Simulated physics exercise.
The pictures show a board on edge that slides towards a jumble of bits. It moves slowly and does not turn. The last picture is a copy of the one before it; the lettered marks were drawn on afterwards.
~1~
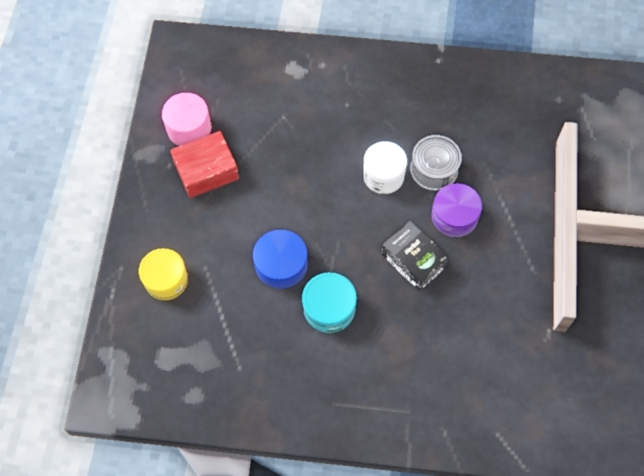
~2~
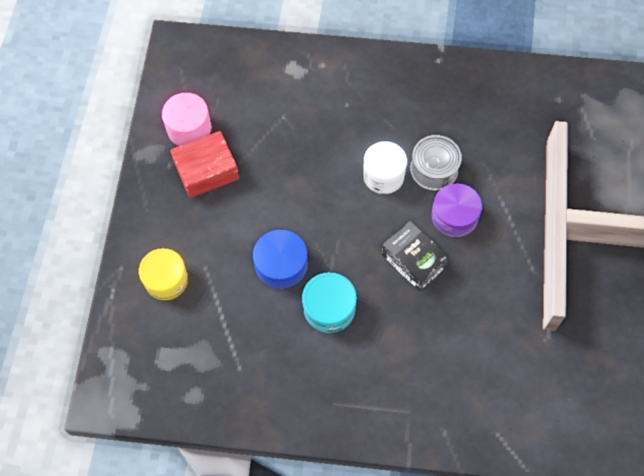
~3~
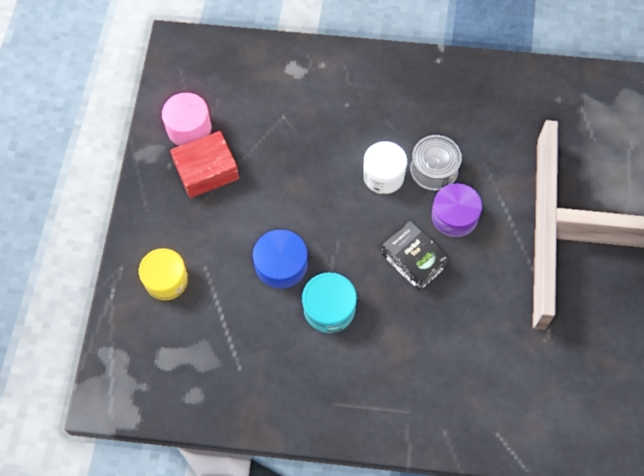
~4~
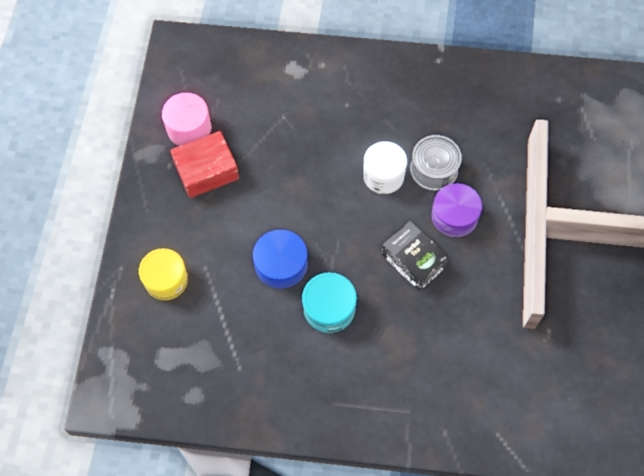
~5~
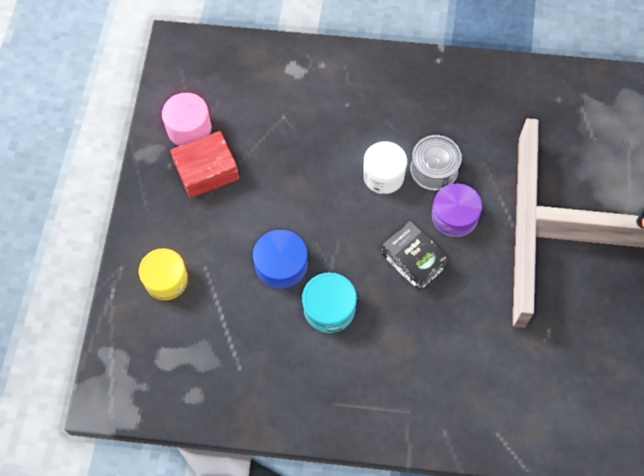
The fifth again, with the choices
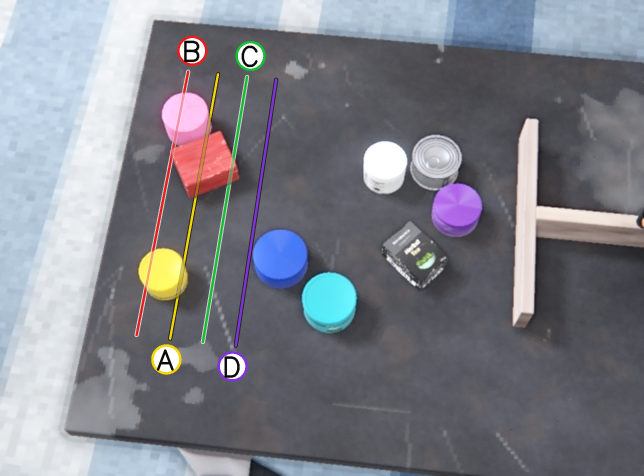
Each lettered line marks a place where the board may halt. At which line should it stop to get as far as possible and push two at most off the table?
Line A.
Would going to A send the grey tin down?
By then, no.
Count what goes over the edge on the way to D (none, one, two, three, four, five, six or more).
In all, none.
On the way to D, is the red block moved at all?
Yes.
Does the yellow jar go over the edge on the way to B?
By then, yes.
On the marked copy, A at (196, 198); B at (164, 195); C at (226, 201); D at (257, 204).
With A. Early on, board (408, 200); grey tin (381, 155); white jar (343, 173).
Further on, board (287, 188); red block (185, 164); blue tin (207, 261).
At the end, board (196, 179); red block over the edge; yellow jar (96, 300); one fallen.
As for the rest, B drops four; C is within the limit but short; D is within the limit but short.
